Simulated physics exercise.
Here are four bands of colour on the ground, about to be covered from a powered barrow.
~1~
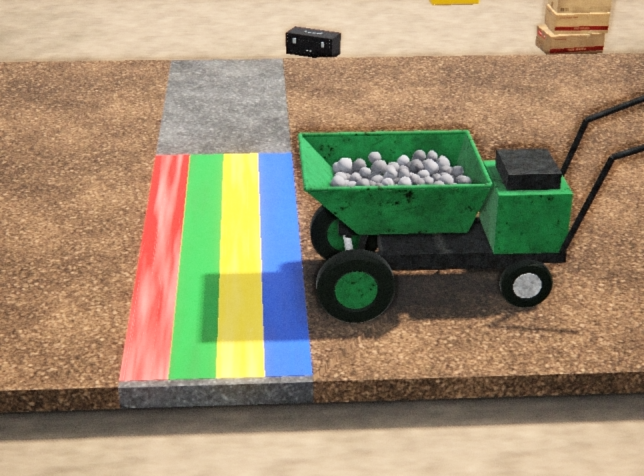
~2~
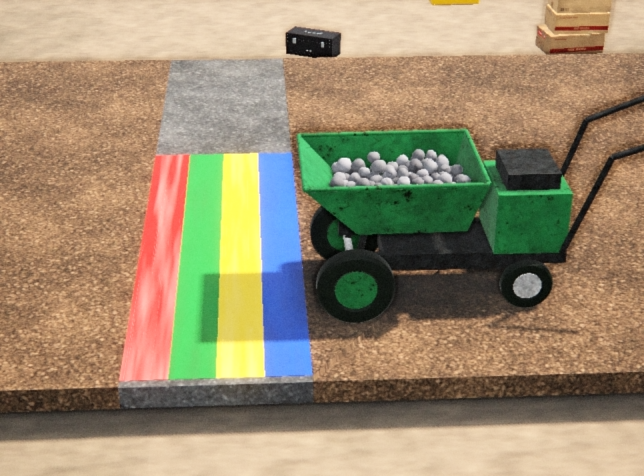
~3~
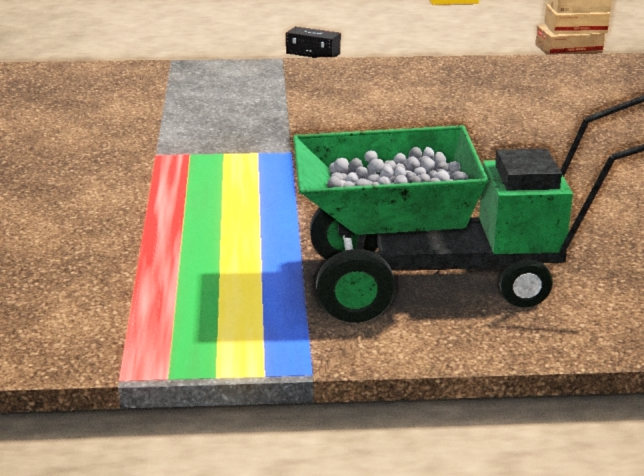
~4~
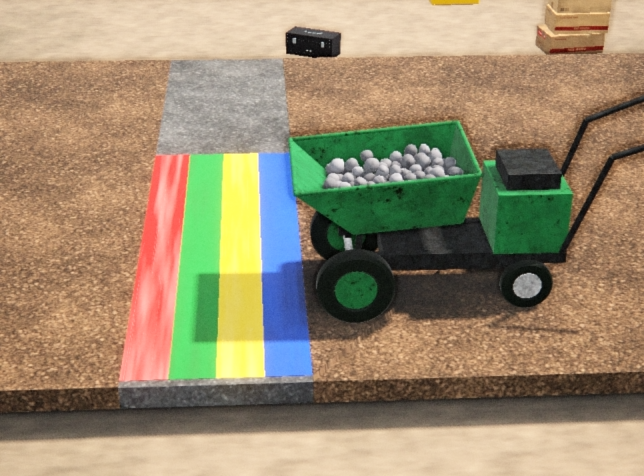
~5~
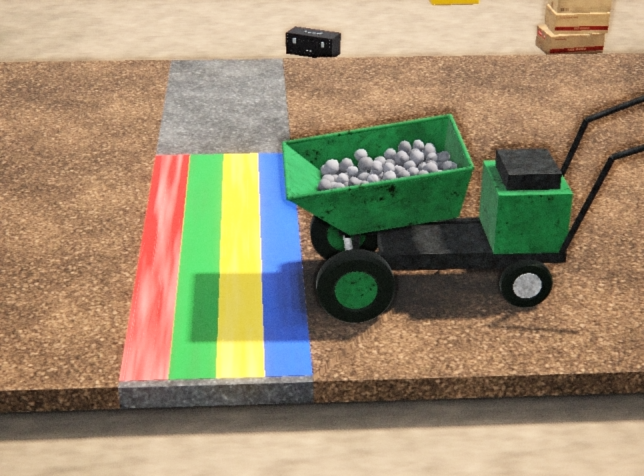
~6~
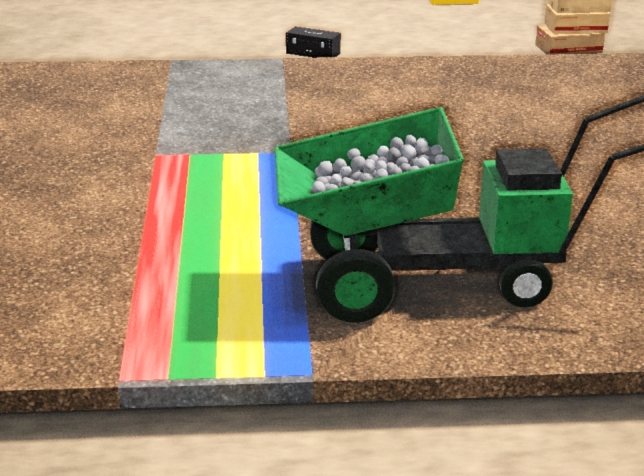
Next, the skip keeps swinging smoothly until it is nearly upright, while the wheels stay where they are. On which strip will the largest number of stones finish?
The largest number finish on the green strip.
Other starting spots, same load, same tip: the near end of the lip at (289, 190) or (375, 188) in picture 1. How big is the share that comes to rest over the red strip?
40 % and 10 %, in that order.
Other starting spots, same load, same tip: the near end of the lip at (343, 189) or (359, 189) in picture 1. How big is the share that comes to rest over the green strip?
30 and 20 in a hundred, in that order.
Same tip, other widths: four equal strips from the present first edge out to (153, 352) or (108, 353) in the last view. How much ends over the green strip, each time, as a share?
The first painting gives around 30 per cent, the second around 40 per cent.
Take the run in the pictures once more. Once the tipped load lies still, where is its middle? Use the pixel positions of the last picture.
The centre comes to rest close to (181, 290).
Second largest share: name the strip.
It's red next.
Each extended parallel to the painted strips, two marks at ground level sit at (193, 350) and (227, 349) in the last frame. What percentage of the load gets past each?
First 60 in a hundred, second 90 in a hundred.
Just after the last frame, skip tipped well over; every one in the skip.
A moment on, skip tipped steeply; the larger part in the skip; just a few over the yellow strip; roughly a quarter over the green strip.
Further on, skip tipped right over; about a tenth in the skip; about a tenth over the yellow strip; roughly a third over the green strip; roughly a quarter over the red strip; about a tenth off the paint.
When it is over, skip tipped right over; about a tenth in the skip; not one over the blue strip; about a tenth over the yellow strip; roughly a third over the green strip; roughly a quarter over the red strip; about a tenth off the paint.
